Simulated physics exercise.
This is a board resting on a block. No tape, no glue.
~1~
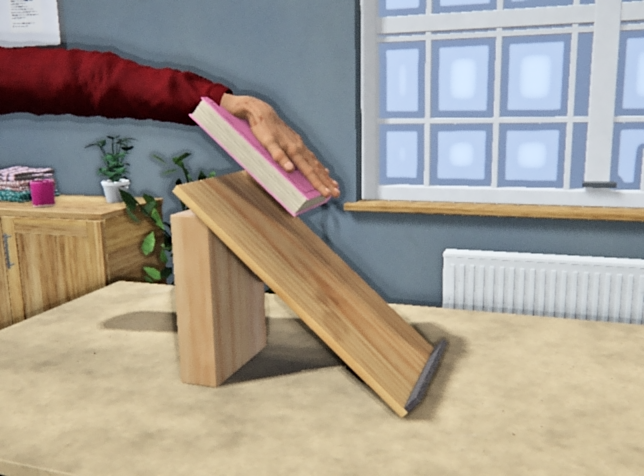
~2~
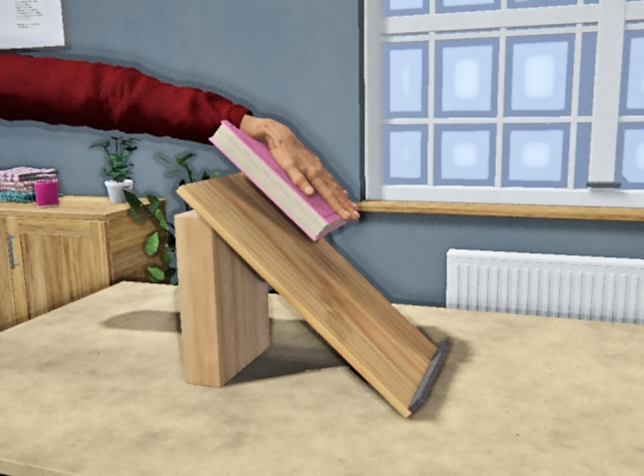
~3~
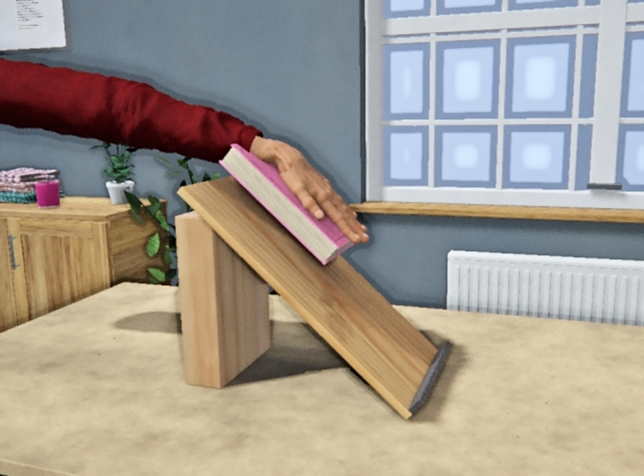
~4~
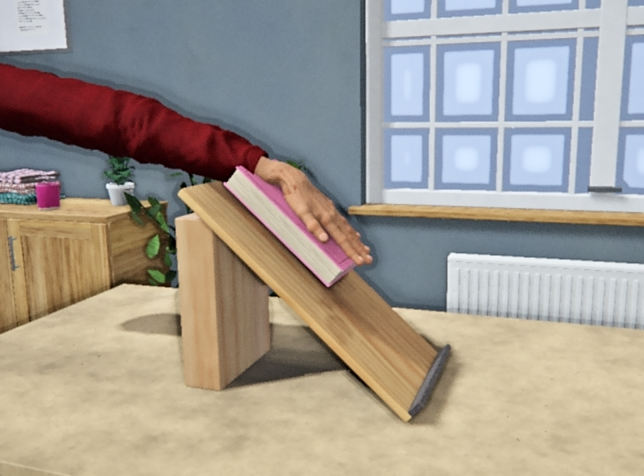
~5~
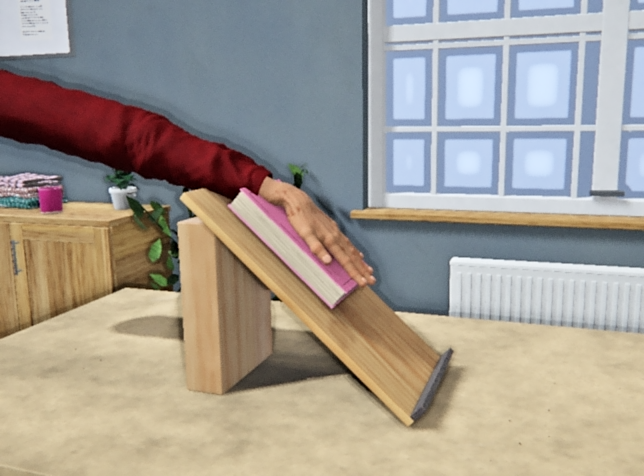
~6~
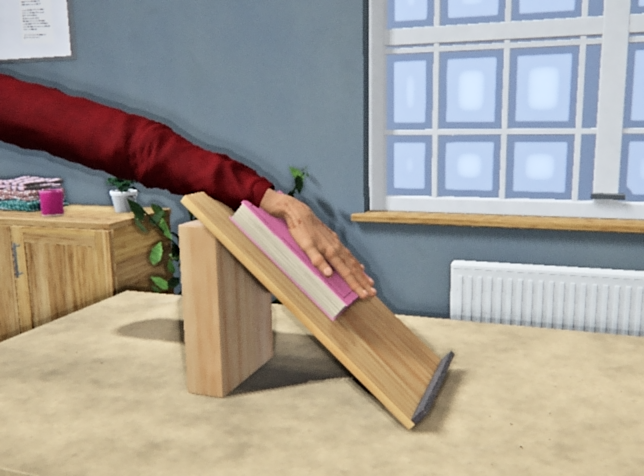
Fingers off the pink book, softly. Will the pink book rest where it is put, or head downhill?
Outcome: The pink book runs down the board.
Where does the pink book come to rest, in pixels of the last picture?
Around (383, 328).
Then, 0.40 s after the last picture, pink book slid a little near (346, 292).
Then, 0.50 s after the last picture, pink book slid about its own width near (379, 324).
At rest, moved from the start, pink book. Seen from the same camera at the end, pink book near (383, 328). The pink book goes downhill.
